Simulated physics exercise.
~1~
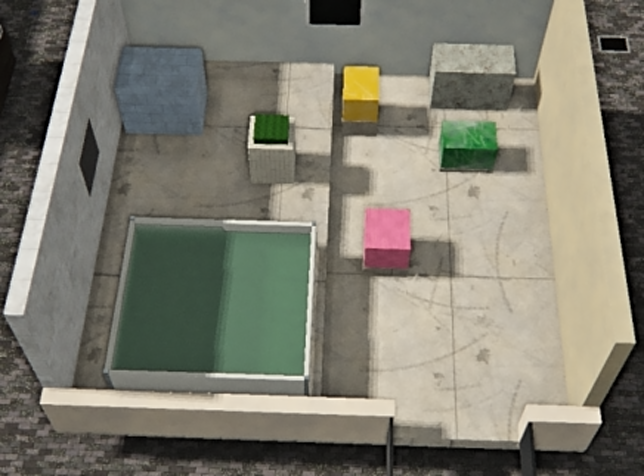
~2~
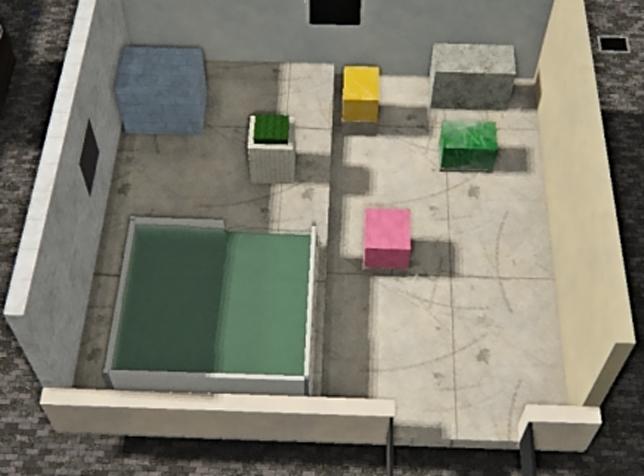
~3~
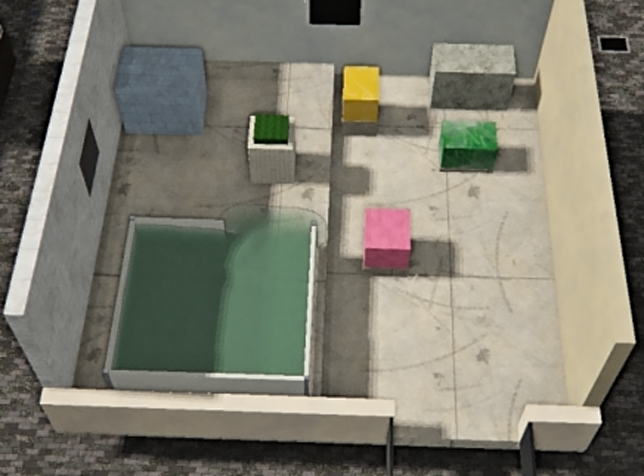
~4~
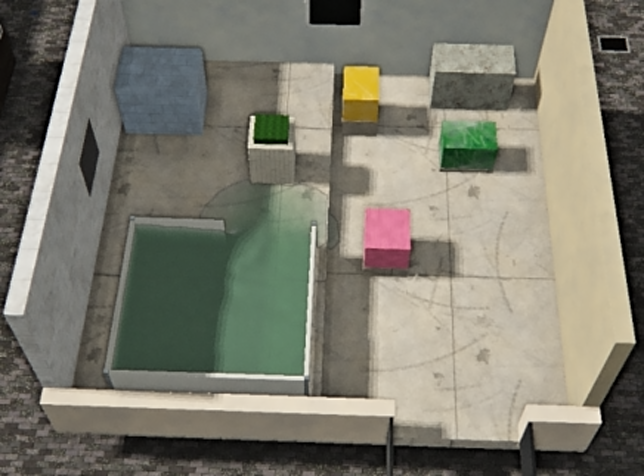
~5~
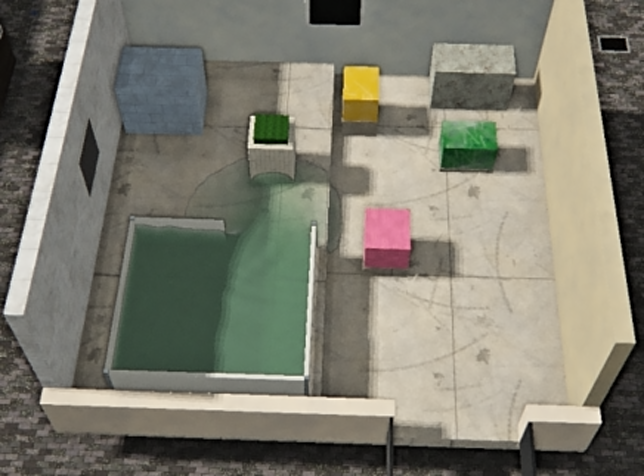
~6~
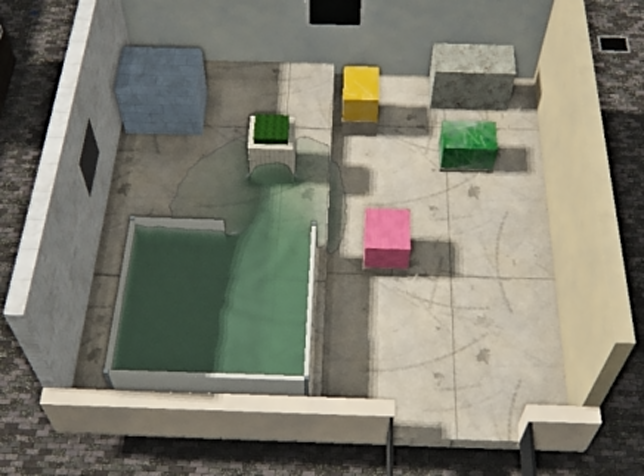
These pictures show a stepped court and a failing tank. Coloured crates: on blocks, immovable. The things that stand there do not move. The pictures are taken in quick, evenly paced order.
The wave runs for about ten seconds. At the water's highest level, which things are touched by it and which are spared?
My prediction: The green crate will come out wet, the yellow crate will come out dry, the pink crate will come out dry.
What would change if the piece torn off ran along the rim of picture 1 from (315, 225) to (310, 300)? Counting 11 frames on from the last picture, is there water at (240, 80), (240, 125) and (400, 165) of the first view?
In the order given, the spots are not soaked, not soaked and swamped.
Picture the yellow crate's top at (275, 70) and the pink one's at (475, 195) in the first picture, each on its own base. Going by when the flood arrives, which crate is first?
I would go with the crate marked yellow.
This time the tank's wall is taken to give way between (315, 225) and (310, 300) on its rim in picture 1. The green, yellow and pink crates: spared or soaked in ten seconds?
In my view the green crate gets reached; as for the yellow crate, it is never reached; the pink crate gets reached.
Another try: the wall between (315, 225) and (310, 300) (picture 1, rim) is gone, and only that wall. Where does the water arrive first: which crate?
The crate marked pink.
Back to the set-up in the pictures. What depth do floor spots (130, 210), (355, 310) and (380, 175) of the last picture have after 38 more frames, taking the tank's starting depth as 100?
Estimated readings in sequence: 18, 0, 12 percent.
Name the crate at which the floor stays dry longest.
Easy - the green-painted one.
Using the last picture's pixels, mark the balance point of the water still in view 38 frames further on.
My pick is pixel (283, 231).
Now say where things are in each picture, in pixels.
The first picture shows the water tank at (216, 297) is whole and still.
In the second picture, water pours out on the water tank's far side and has run to a hidden place.
In the third picture, the front is at (319, 221), out from the gap on the water tank's far side.
In the fourth picture, water pours out on the water tank's far side and has run to (251, 183).
In the fifth picture, the front is at (246, 162), out from the gap on the water tank's far side.
In the sixth picture, water pours out on the water tank's far side and has run to a hidden place.
A moment on, water covers 20 % of the floor; the green crate not reached, the yellow crate water round its plinth, the pink crate water round its plinth.
Next, water covers 40 % of the floor; the green crate water round its plinth, the yellow crate water round its plinth, the pink crate water round its plinth.
Then, water covers 55 % of the floor; the green crate water round its plinth, the yellow crate water round its plinth, the pink crate water round its plinth.
Later, water covers 85 % of the floor; the green crate water round its plinth, the yellow crate water round its plinth, the pink crate water round its plinth.
In the end, water covers 95 % of the floor; the green crate was topped, the yellow crate stayed above the water, the pink crate stayed above the water.
